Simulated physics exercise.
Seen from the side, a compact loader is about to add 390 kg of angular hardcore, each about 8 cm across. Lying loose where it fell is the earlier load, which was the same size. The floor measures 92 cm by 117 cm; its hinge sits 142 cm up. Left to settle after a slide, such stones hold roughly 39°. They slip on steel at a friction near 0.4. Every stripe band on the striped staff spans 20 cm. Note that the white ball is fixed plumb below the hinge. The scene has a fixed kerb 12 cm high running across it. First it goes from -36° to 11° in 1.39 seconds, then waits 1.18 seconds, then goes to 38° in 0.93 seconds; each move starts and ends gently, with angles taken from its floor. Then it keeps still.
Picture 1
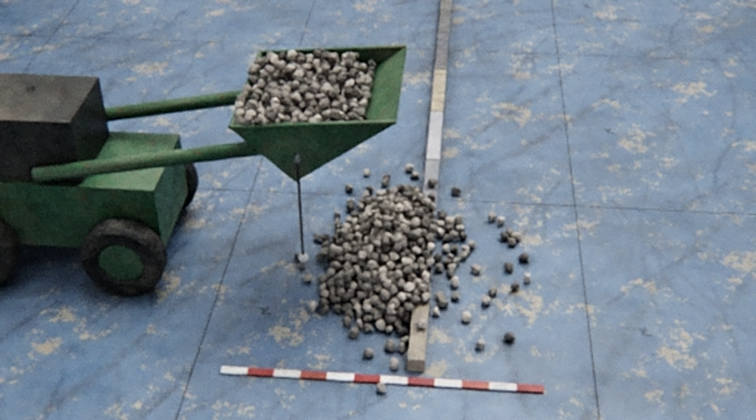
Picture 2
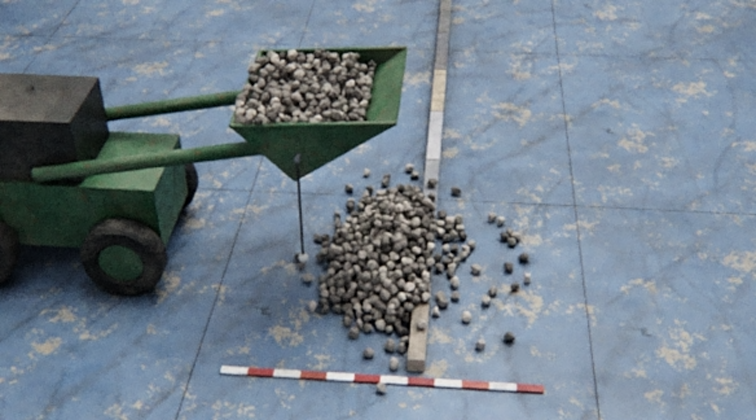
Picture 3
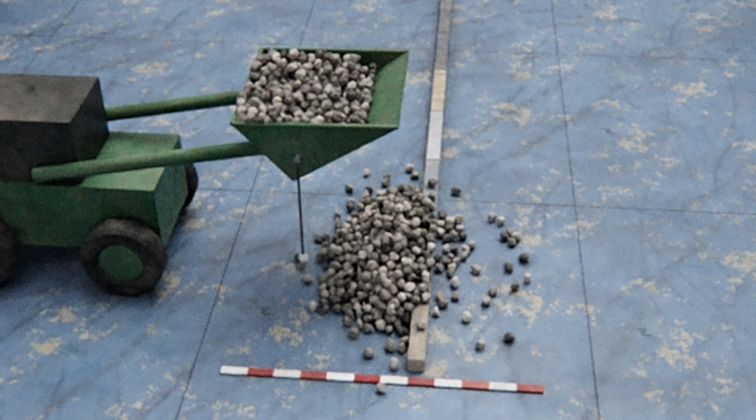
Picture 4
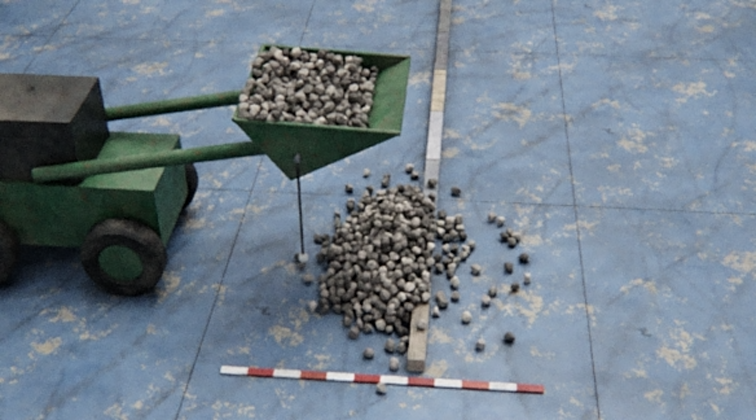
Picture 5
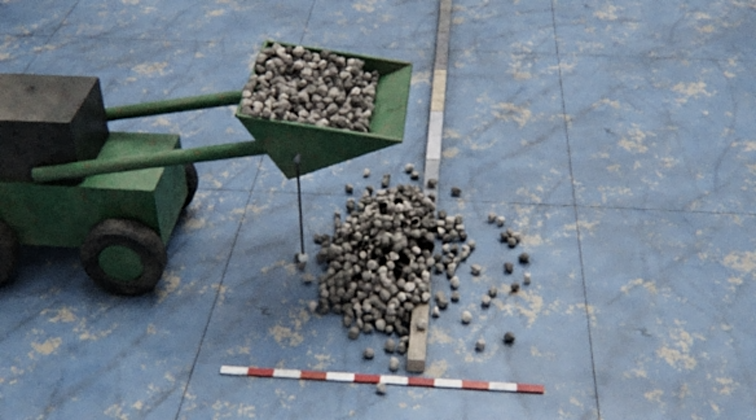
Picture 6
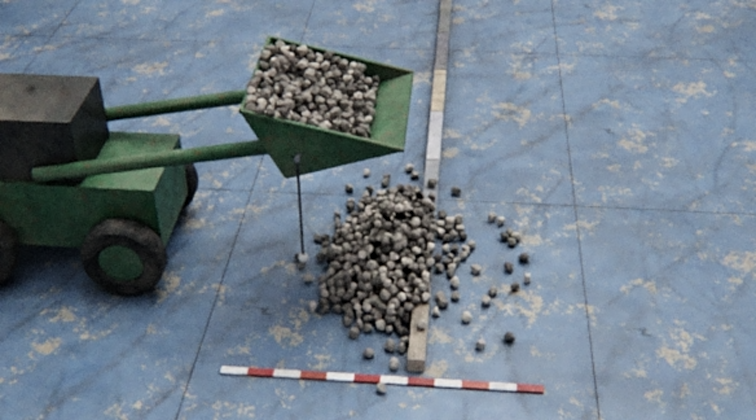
A green loader slowly tilts its raised bucket of grey stones above a loose pile.
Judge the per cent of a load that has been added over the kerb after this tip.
The added amount is roughly 71 per cent of a load.
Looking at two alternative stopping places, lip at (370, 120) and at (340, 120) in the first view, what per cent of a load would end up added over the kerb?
First place about 40 %, second about 10 %.
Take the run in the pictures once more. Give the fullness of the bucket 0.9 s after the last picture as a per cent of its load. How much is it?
Roughly 100 per cent of its load.
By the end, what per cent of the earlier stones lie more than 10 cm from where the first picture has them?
Around 5 in a hundred.
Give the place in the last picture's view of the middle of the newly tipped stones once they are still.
Around (451, 251).
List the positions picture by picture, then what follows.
The first frame shows lip at (396, 122), floor tilted -36°, highest stones at (305, 65). The earlier load is highest near (395, 225), 31 cm above ground level, 92 % on this side of the kerb, 8 % over the kerb.
In the second frame, the bucket is at -35°, its lip at (396, 124); the top of the load is at (297, 64).
In the third frame, the bucket is at -33°, its lip at (398, 128); the top of the load is at (290, 66).
The fourth frame shows lip at (400, 134), floor tilted -29°, highest stones at (275, 63).
In the fifth frame, the bucket is at -24°, its lip at (402, 141); the top of the load is at (273, 63).
In the sixth frame, the bucket is at -18°, its lip at (404, 150); the top of the load is at (274, 60).
Then, 0.5 s after the last picture the floor is at 4°; in per cent of one load, 100 in the bucket, 92 on this side of the kerb, 8 over the kerb; the foremost stones are at (515, 266).
Then, 0.9 s after the last picture the floor is at 11°; in per cent of one load, 100 in the bucket, 93 on this side of the kerb, 8 over the kerb; the foremost stones are at (515, 266).
Then, 3.4 s after the last picture the floor is at 38°; in per cent of one load, 16 in the bucket, 148 on this side of the kerb, 36 over the kerb; the foremost stones are at (522, 249).
Then, 6.0 s after the last picture the floor is at 38°; in per cent of one load, 0 in the bucket, 122 on this side of the kerb, 78 over the kerb; the foremost stones are at (579, 276). Net gain over the kerb, 71.
